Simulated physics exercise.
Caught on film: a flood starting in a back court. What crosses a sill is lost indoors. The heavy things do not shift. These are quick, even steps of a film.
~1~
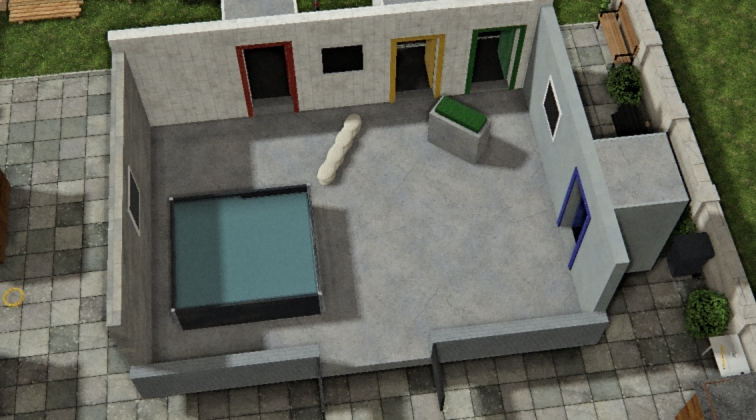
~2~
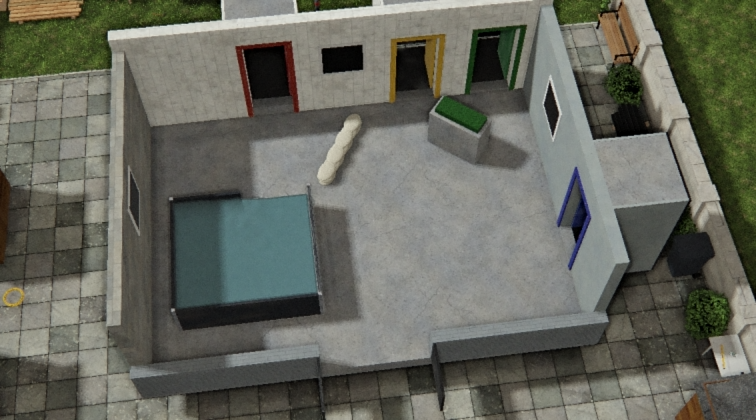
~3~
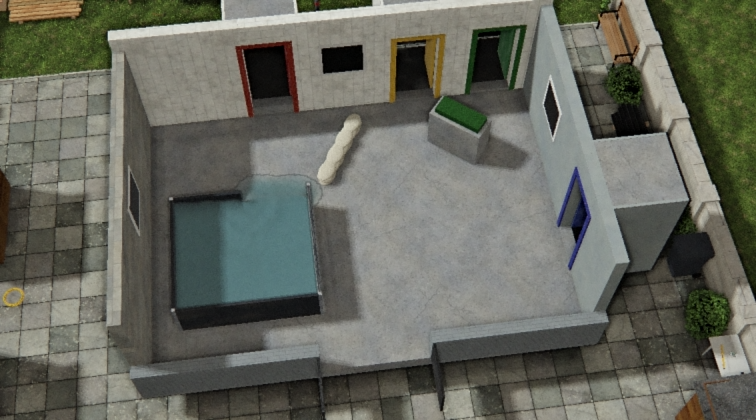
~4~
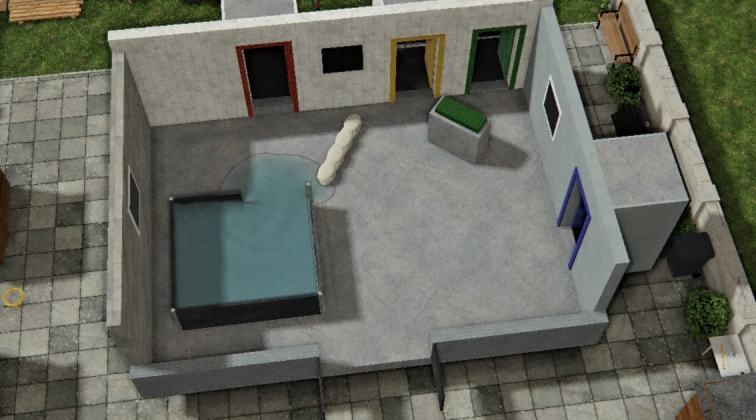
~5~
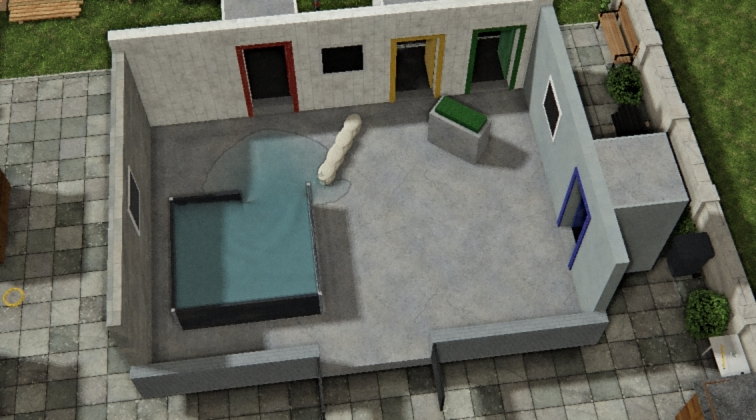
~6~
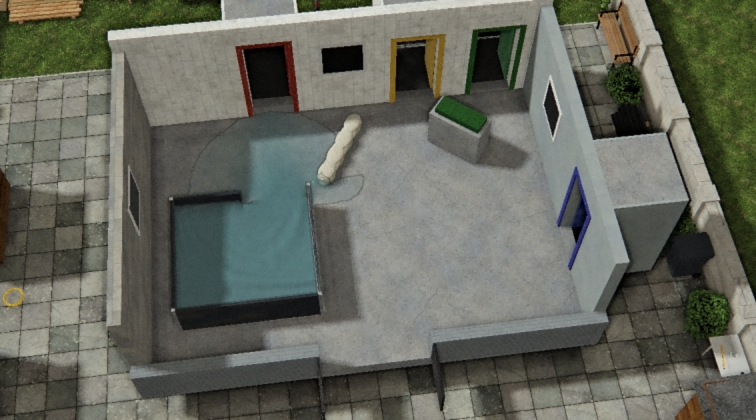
Water pours through a gap in the far side of a dark-walled tank in a walled courtyard and spreads in a thin, widening sheet across the grey floor toward the back wall, passing around a pale, lumpy barrier.
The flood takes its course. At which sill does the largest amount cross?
It is the red one.
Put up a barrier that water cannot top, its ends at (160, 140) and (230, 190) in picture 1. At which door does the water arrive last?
That is the blue-painted one.
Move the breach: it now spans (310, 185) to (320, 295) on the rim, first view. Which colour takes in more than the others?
The blue one.
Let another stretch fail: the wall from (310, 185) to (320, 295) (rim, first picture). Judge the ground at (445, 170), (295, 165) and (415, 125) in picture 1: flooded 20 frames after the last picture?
In that order: Flooded, clear, under water.
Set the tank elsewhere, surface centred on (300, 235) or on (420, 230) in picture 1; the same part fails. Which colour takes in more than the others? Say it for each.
Case one the yellow one, case two the yellow door.
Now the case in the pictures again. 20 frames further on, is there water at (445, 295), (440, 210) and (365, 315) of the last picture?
As listed: No water, wet, dry.
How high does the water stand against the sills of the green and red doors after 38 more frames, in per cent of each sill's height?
About 140 and 100 per cent.
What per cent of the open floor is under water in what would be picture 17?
Near 30 in a hundred.
A moment on, water covers 20 % of the floor; green door not reached, red door some in, yellow door not reached, blue door not reached.
Next, water covers 30 % of the floor; green door not reached, red door a lot in, yellow door wet at the sill, nothing in, blue door not reached.
Then, water covers 45 % of the floor; green door wet at the sill, nothing in, red door a lot in, yellow door a trickle in, blue door not reached.
Later, water covers 85 % of the floor; green door some in, red door a lot in, yellow door a trickle in, blue door a trickle in.
In the end, water covers 95 % of the floor; green door some in, red door a lot in, yellow door some in, blue door a trickle in; the red door has let in the most.
